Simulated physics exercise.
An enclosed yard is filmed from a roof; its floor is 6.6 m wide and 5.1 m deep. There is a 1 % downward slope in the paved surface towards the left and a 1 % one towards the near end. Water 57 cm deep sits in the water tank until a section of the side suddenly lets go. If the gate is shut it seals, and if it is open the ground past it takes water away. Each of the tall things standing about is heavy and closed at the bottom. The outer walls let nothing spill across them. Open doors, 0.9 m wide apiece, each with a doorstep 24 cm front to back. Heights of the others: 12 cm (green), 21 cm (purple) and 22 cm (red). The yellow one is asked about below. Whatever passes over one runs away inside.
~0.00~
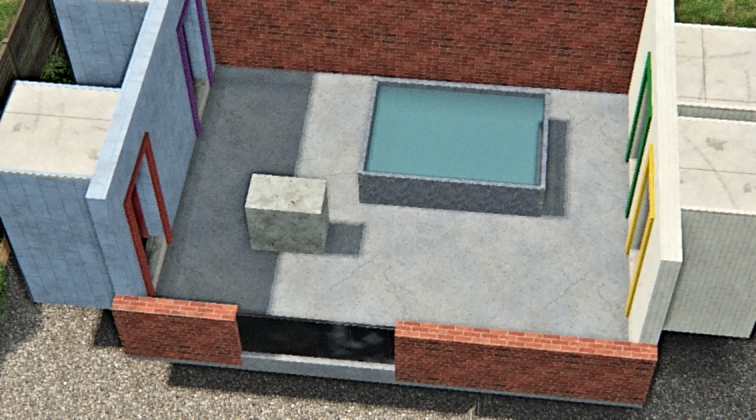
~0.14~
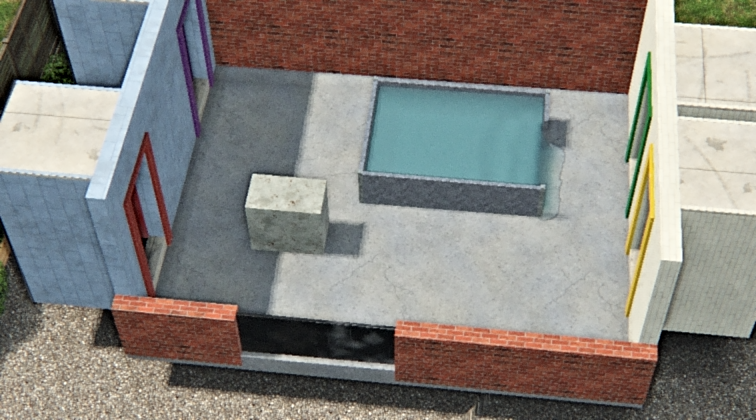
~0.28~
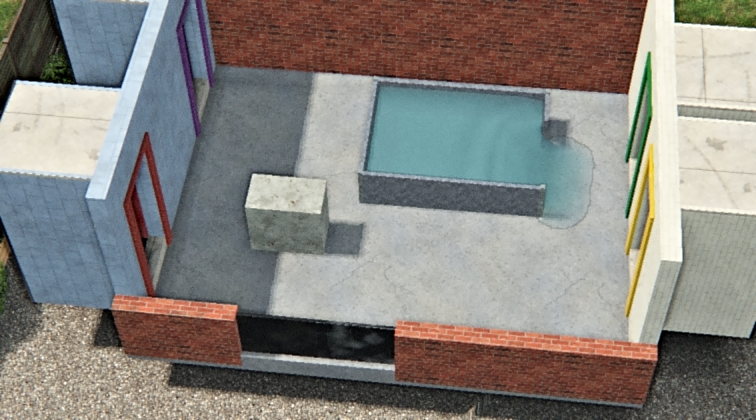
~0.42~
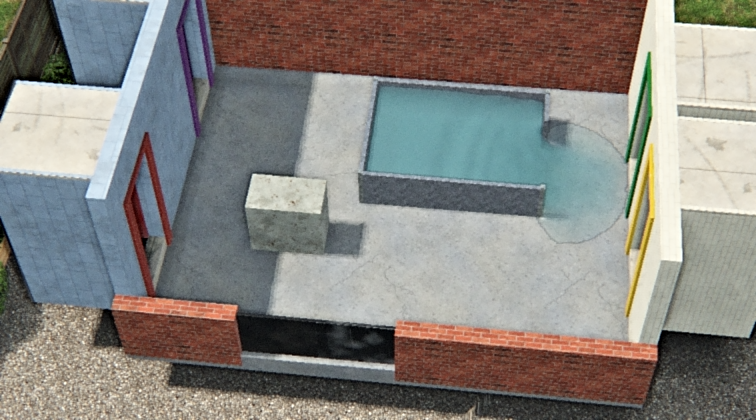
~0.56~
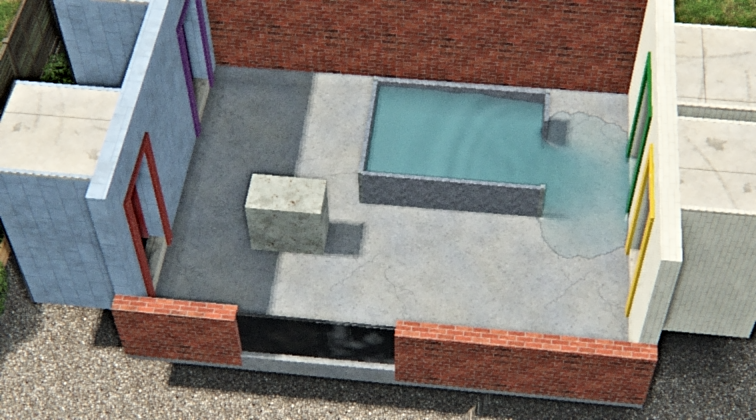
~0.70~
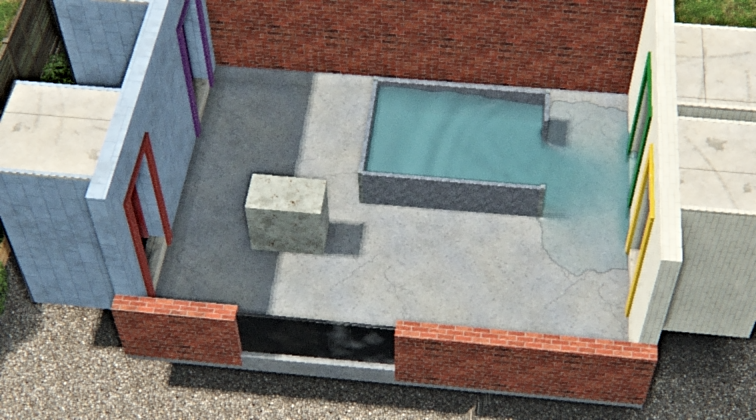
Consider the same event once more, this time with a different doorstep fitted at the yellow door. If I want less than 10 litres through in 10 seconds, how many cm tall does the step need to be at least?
You would need about 12.5 cm.
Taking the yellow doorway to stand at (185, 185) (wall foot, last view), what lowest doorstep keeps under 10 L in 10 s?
Roughly 10.5 cm.
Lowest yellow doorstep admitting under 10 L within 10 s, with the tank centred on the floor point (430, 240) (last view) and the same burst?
At least roughly 34 cm high.
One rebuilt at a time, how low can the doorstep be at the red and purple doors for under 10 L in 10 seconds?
Roughly 11.0 cm at red and 9.0 cm at purple.
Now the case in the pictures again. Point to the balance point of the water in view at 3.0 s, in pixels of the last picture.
The water's centre is at about (509, 188).
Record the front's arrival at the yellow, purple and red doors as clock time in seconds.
Arrival: Yellow 0.9 s, purple 5.0 s, red 5.0 s.
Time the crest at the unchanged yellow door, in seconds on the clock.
Crest at t of about 1.8 s.
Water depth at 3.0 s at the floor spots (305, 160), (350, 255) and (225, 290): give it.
Depths of roughly 0 cm, 0 cm and 0 cm, in that order.
After 1.4 s water covers 15 % of the floor, deepest (36 cm) near (621, 214); 14 cm at the yellow door, 0 litres in over its 16 cm doorstep.
After 3.0 s water covers 35 % of the floor, deepest (28 cm) near (607, 362); 13 cm at the yellow door, 2 litres in over its 16 cm doorstep.
After 10.0 s water covers 95 % of the floor, deepest (14 cm) near (145, 332); 5 cm at the yellow door, 3 litres in over its 16 cm doorstep.
At the yellow door as built, the water arrived by 0.9 s and peaked near 17 cm at 1.8 s.
With a doorstep of 10.5 cm, 18 litres would have come in within the 10 s; with 14.5 cm, 5 litres. So under 10 litres takes about 12.5 cm.
